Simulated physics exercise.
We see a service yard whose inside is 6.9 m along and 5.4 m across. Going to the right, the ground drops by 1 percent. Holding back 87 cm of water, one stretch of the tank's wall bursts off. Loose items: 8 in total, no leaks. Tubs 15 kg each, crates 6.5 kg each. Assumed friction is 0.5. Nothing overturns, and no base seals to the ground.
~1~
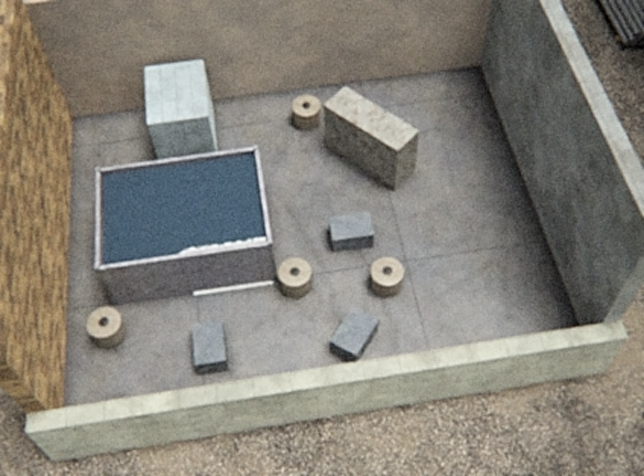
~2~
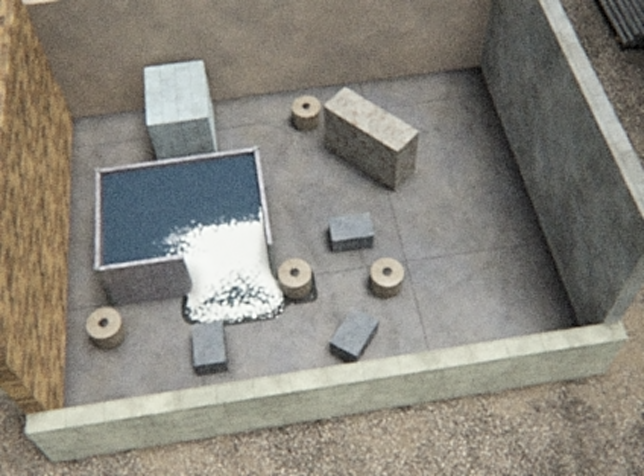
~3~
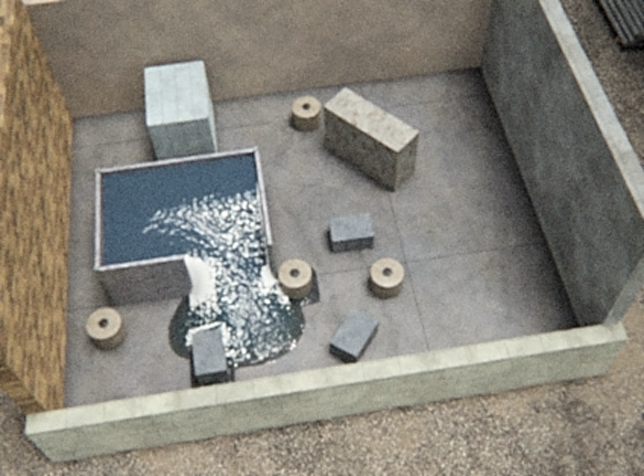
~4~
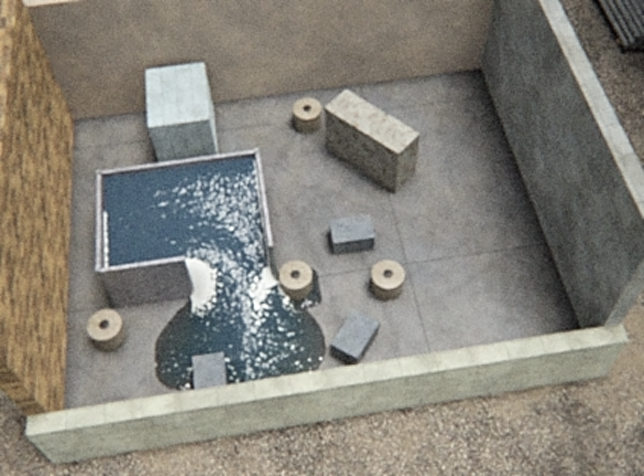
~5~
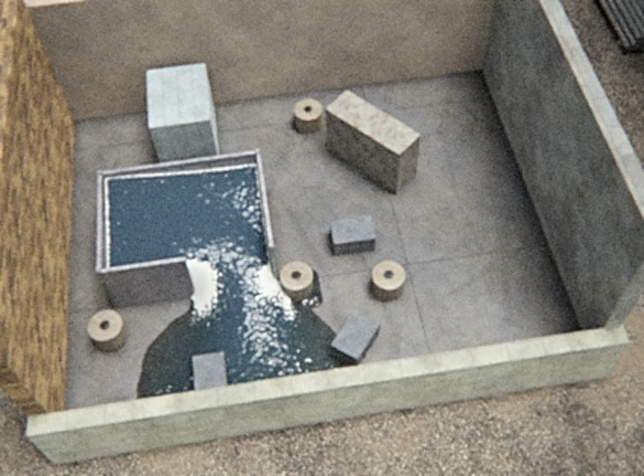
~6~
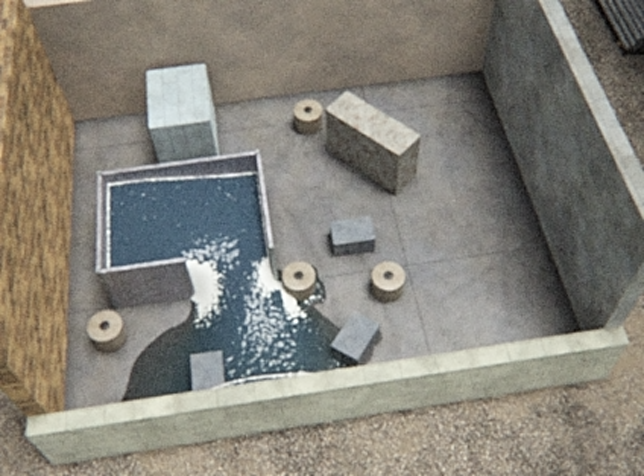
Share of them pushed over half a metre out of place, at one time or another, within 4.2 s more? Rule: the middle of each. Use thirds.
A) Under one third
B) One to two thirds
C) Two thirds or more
Option B: One to two thirds.
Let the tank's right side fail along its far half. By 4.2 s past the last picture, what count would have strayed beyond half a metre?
That would give 4.
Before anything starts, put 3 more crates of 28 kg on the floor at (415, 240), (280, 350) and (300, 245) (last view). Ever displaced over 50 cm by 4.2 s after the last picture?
In the order asked: Not as far, farther than that, not as far.
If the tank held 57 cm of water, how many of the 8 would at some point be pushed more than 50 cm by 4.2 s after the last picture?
Then 3 of them.
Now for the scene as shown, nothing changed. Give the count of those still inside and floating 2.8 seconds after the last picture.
At that point I count 2.
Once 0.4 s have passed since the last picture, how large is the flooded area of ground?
Flooded: Near 8.5 m2.
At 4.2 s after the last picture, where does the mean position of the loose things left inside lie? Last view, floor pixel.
That lands at roughly (293, 206).
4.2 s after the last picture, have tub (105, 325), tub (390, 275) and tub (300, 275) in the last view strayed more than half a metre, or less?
Well, in turn that's topping it, not reaching it, not reaching it.
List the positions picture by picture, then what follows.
In the first frame, a crate at (208, 342) rests on the ground; a tub at (295, 272) rests on the ground; water covers 3.3 m2; 0 of 8 have shifted.
In the second frame, a crate at (208, 343) rests on the ground; a tub at (295, 273) rests on the ground; 4.1 m2 under water; 0 of 8 have shifted.
In the third frame, a crate at (209, 351) rests on the ground, 12 cm from its start; a tub at (295, 273), on the bottom; 5.1 m2 under water; 1 of 8 have shifted.
In the fourth frame, a crate at (210, 376), on the bottom, 45 cm from its start; a tub at (295, 275), on the bottom; water covers 6.3 m2; 1 of 8 have shifted.
In the fifth frame, a crate at (210, 375), on the bottom, 45 cm from its start; a tub at (296, 276) rests on the ground; water covers 7.1 m2; 1 of 8 have shifted.
In the sixth frame, a crate at (208, 374), afloat, 45 cm from its start; a tub at (299, 276), on the bottom, 4 cm from its start; water covers 7.4 m2; 1 of 8 have shifted.
Then, 0.4 s after the last picture 1 of 8 are over 50 cm from their spots; 1 afloat.
Then, 1.5 s after the last picture 2 of 8 are over 50 cm from their spots; 1 afloat.
Then, 2.8 s after the last picture 3 of 8 are over 50 cm from their spots; 2 afloat.
Then, 4.2 s after the last picture 3 of 8 are over 50 cm from their spots, and 3 have been at some point; 3 afloat.
